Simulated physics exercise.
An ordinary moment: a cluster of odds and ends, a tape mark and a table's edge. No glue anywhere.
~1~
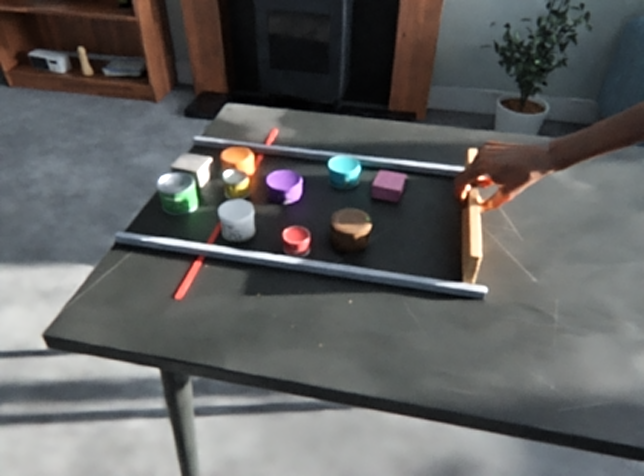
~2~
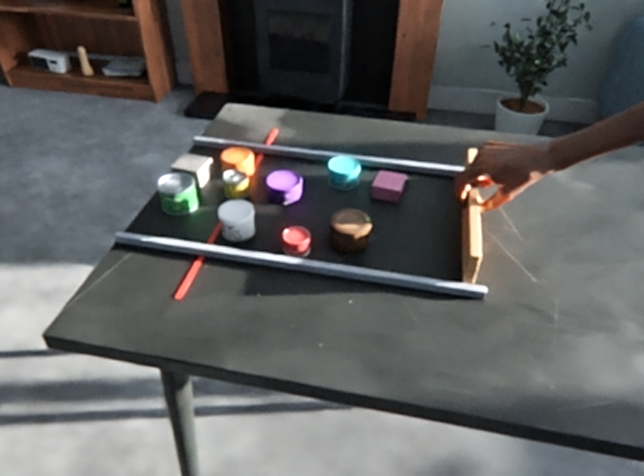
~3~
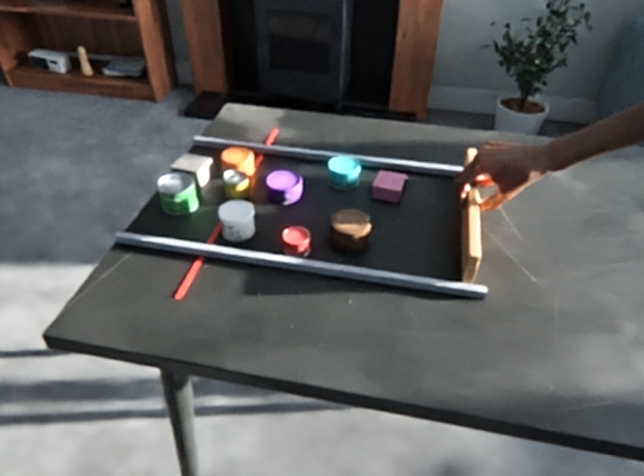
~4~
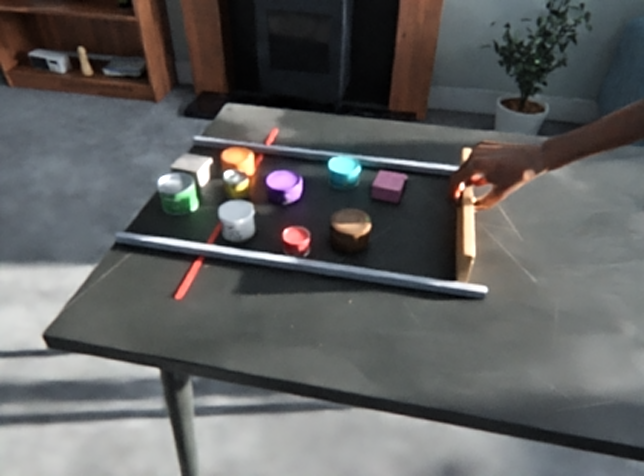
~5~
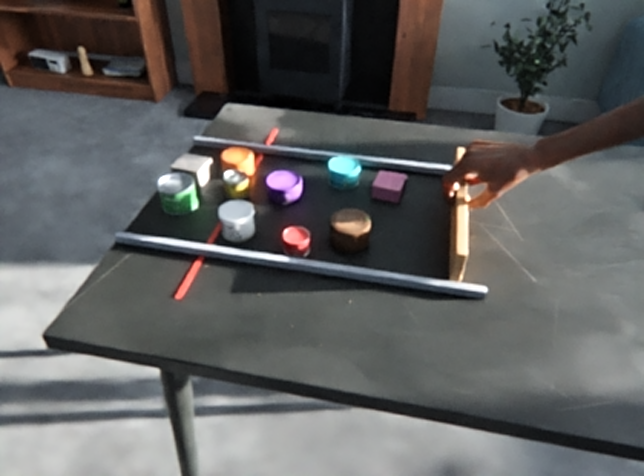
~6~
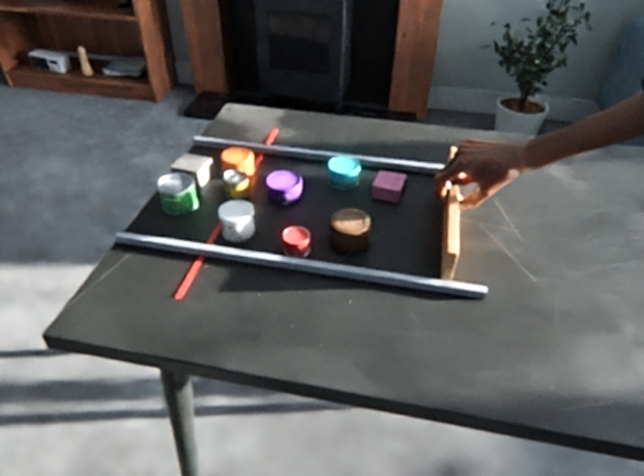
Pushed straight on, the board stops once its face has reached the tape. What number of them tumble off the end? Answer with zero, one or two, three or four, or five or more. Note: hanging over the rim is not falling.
Zero.
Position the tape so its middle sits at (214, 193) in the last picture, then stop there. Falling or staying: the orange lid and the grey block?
Orange lid down; grey block down.
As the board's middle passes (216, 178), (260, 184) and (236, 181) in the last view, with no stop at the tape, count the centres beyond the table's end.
2, 0 and 0.
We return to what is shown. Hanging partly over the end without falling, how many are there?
Things overhanging at the end: 2.
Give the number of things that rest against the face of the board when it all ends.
It adds up to 4.
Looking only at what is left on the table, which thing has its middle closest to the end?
The foremost one is the orange lid.
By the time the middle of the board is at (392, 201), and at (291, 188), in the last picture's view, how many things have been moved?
Counts: 1 and 7.
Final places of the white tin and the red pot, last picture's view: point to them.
Near (172, 220) and (198, 232).
Soon after, none off yet; grey block at rest near (192, 170); green pot at rest near (178, 194); orange lid at rest near (237, 162).
At rest, the number that fall off is zero.
